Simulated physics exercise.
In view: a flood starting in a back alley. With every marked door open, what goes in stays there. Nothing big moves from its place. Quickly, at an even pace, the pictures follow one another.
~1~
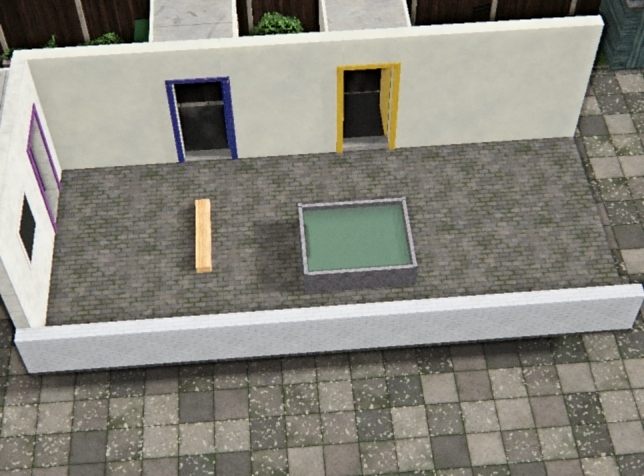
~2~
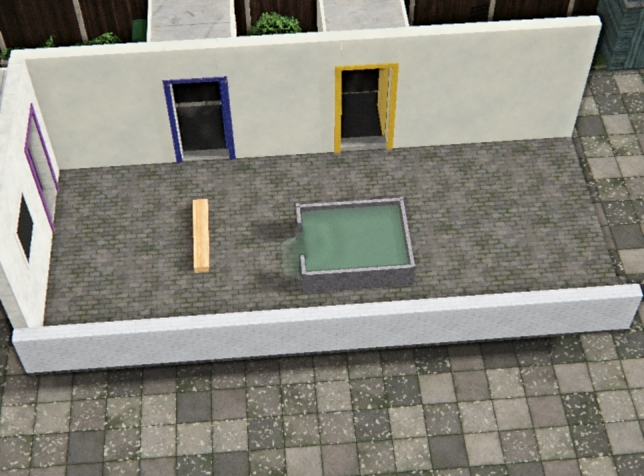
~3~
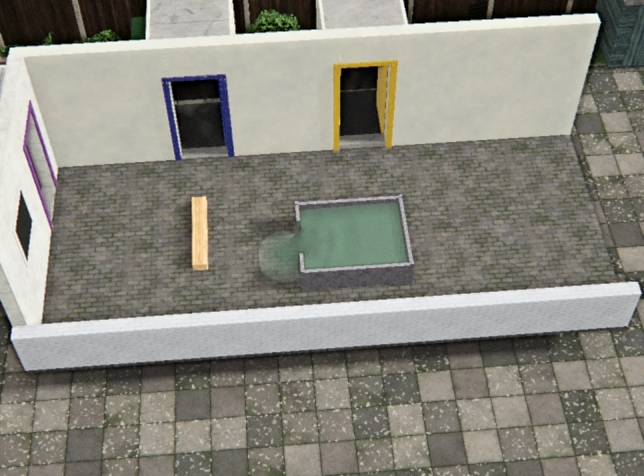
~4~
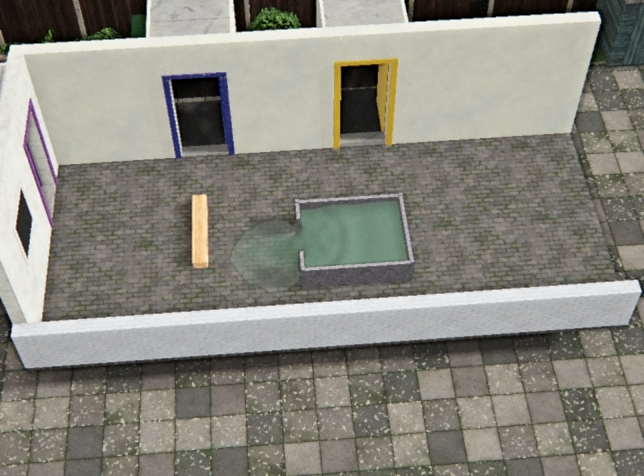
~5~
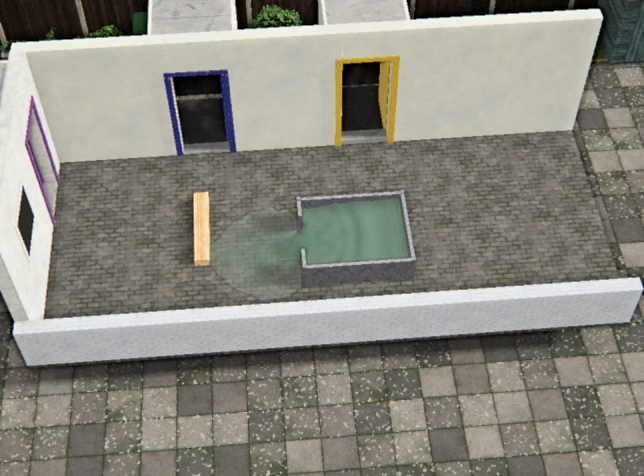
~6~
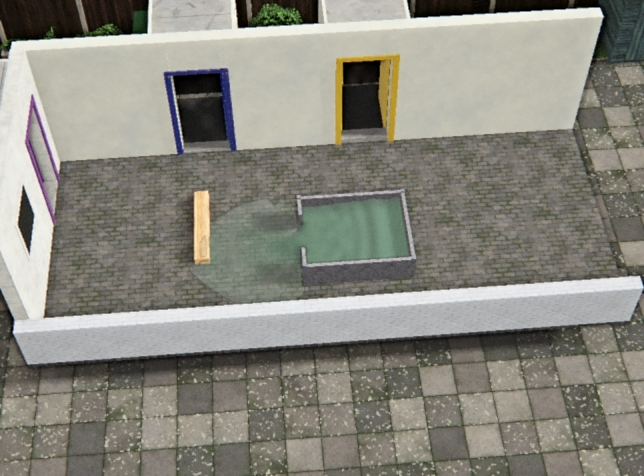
A low walled tank of green water stands on a dark brick floor in a walled yard, seen from high above, with grey paving outside. An orange-tan wooden block stands to its left, a blue doorway and a yellow one open in the cream back wall, and a purple-edged opening is at far left. The tank's left side opens and water spreads leftward in a widening, pale, rounded sheet, reaching the block, while the view shifts very slightly.
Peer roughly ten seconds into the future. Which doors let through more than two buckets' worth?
Outcome: The blue door will be over the limit, the yellow door will be within bounds, the purple door will be within bounds.
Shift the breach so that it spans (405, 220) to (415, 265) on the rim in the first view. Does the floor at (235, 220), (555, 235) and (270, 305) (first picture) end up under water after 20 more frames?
Listed order gives left alone; sopping; left alone.
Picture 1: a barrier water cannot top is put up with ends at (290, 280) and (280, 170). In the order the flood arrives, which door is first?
My answer: The door marked yellow.
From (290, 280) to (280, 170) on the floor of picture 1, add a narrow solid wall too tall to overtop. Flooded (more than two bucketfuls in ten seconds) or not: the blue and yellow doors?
Taking them in turn: The blue door remains below the limit, and the yellow door remains below the limit.
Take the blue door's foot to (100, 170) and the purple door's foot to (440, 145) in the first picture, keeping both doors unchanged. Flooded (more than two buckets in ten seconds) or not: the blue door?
As I see it, the blue exceeds the limit.
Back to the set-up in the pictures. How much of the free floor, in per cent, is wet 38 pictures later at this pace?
Close to 50 percent, by my reckoning.
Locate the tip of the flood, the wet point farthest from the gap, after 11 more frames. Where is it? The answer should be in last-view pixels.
The front's farthest point is close to (53, 342).
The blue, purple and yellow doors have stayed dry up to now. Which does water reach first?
I'd say the blue door.
A moment on, water covers 15 % of the floor; the blue door not reached, the yellow door not reached, the purple door not reached.
Next, water covers 25 % of the floor; the blue door under two buckets in, the yellow door not reached, the purple door not reached.
Then, water covers 25 % of the floor; the blue door over two buckets in, the yellow door not reached, the purple door not reached.
Later, water covers 50 % of the floor; the blue door over two buckets in, the yellow door wet at the sill, nothing in, the purple door wet at the sill, nothing in.
In the end, water covers 65 % of the floor; the blue door far over two buckets in, the yellow door wet at the sill, nothing in, the purple door wet at the sill, nothing in.
